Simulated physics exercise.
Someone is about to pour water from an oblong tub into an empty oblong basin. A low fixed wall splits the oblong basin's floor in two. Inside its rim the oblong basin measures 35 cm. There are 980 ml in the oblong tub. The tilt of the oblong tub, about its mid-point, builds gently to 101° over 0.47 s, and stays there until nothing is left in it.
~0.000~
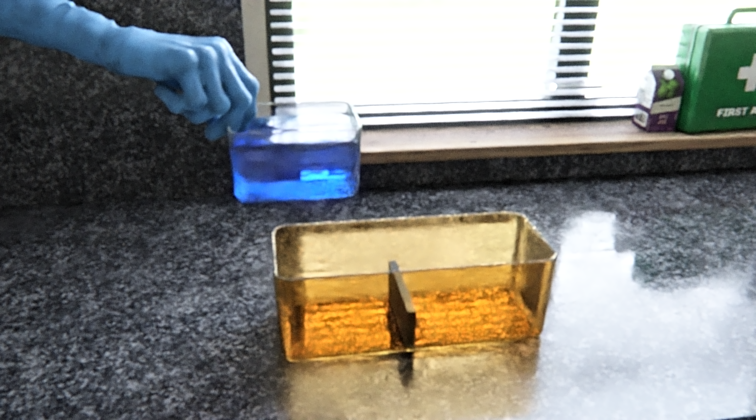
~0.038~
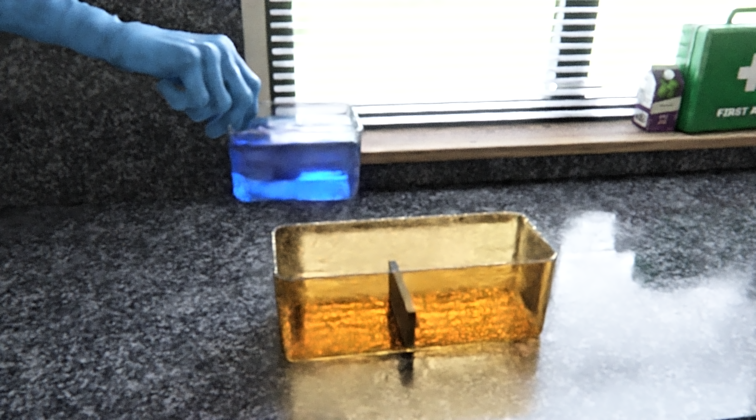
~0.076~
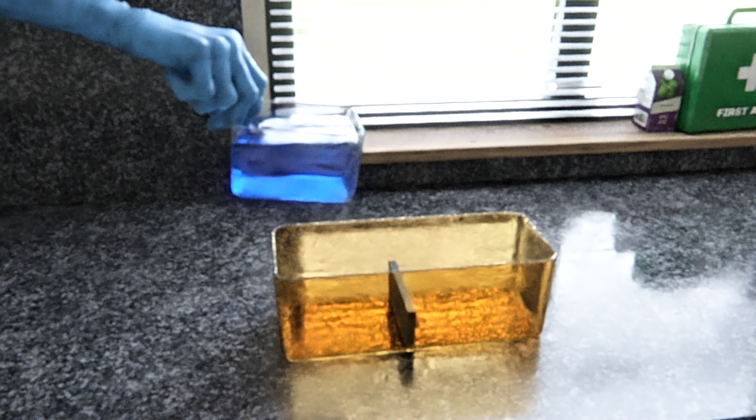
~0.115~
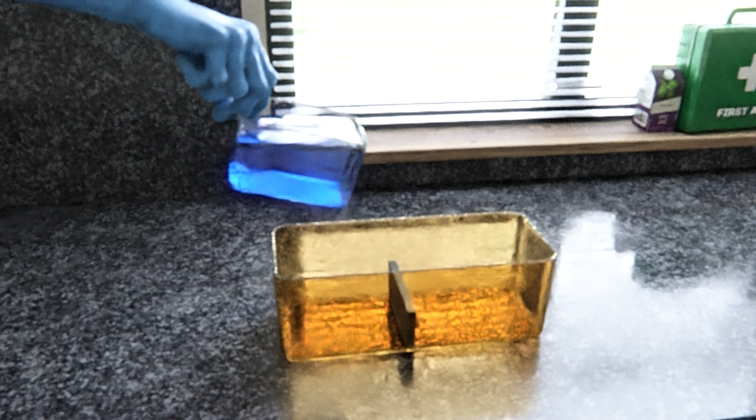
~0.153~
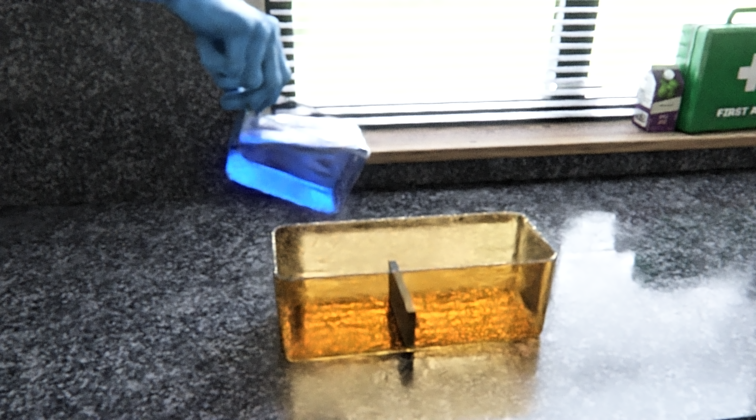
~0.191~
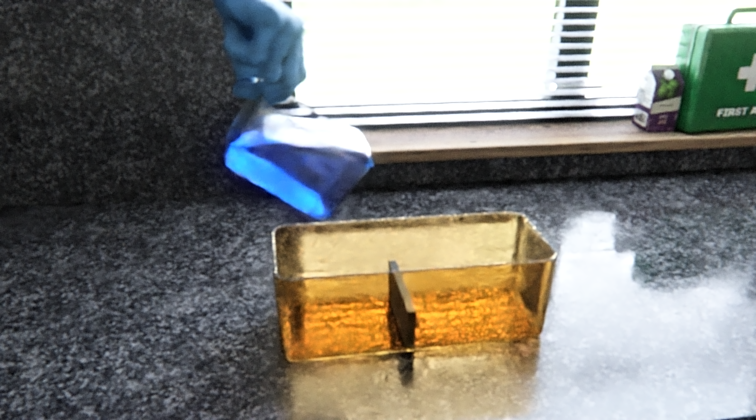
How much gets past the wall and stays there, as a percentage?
The far part has some 37 per cent.
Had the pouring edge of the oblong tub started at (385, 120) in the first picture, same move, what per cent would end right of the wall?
Then about 70 per cent.
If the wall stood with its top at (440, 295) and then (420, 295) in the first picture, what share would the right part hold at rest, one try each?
First 25, then 20 per cent.
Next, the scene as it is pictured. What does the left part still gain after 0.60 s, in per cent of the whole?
About 8 per cent.
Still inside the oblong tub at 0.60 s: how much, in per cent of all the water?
Some 6 per cent.
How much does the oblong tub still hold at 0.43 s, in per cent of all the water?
Some 26 per cent.
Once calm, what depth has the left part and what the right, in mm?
Left about 26 mm, right about 16 mm.
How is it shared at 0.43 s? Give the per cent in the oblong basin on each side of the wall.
Left about 10, right about 22.
By 0.43 s the tilt is 99° and 26 per cent is still to pour, 10 is left of the wall and 21 right of it.
By 0.60 s the tilt is 101° and 6 per cent is still to pour, 45 is left of the wall and 37 right of it.
By 0.77 s the tilt is 101° and 1 per cent is still to pour, 46 is left of the wall and 35 right of it.
By 0.97 s the tilt is 101° and 0 per cent is still to pour, 54 is left of the wall and 37 right of it.
At rest 54 per cent lies left of the wall, 37 right of it and 9 outside.
